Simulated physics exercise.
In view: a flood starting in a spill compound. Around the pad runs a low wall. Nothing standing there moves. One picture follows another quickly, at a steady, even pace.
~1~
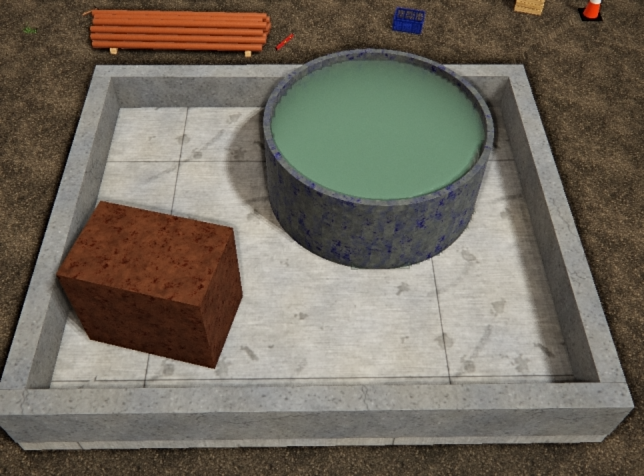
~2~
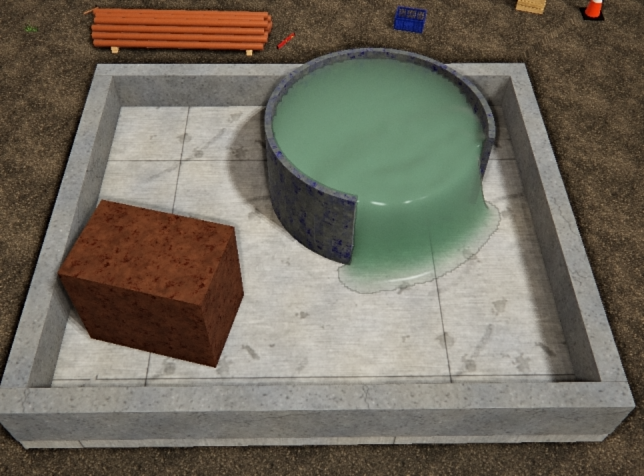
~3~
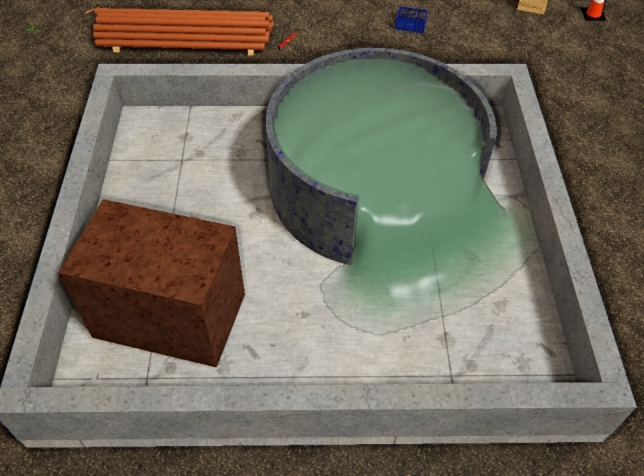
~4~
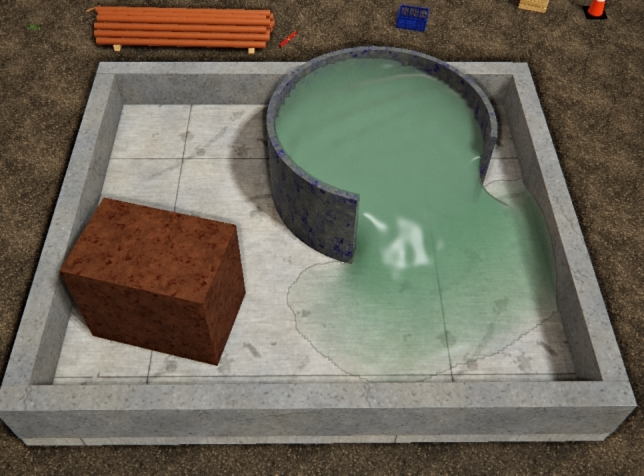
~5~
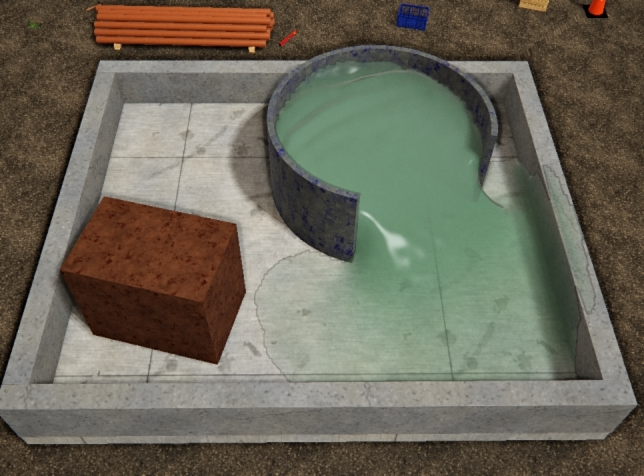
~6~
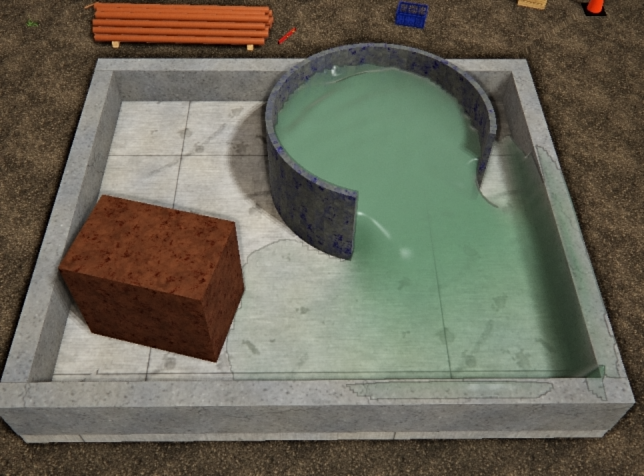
In the video, a round tank of green liquid stands beside a reddish-brown block inside a low-walled pad; the tank's front opens, and the liquid pours out, spreading across the floor to the right and front walls.
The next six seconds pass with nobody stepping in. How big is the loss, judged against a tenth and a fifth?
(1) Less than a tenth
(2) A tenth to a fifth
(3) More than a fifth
Less than a tenth.
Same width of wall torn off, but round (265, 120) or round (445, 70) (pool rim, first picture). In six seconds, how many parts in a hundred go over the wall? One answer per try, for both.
Case one: 4 percent; case two: 16 percent.
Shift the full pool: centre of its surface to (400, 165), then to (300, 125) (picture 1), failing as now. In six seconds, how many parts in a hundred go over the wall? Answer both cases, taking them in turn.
About 10 per cent for the first and about 4 per cent for the second.
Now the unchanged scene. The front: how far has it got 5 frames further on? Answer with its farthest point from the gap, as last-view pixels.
I'd go with roughly (48, 405).
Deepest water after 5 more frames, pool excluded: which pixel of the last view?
Somewhere near (517, 401), I think.
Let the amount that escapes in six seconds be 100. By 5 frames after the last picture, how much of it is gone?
Estimated share: Close to 35 %.
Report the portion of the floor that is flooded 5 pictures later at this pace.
That's roughly 50 per cent.
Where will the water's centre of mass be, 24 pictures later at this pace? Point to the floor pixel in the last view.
Somewhere around (334, 240) in the last view.
A moment on, water covers 40 % of the floor; the low wall has let 1 % over.
Next, water covers 45 % of the floor; the low wall has let 3 % over.
Then, water covers 60 % of the floor; the low wall has let 8 % over.
Later, water covers 85 % of the floor; the low wall has let 8 % over.
In the end, water covers 85 % of the floor; the low wall has let 8 % over.
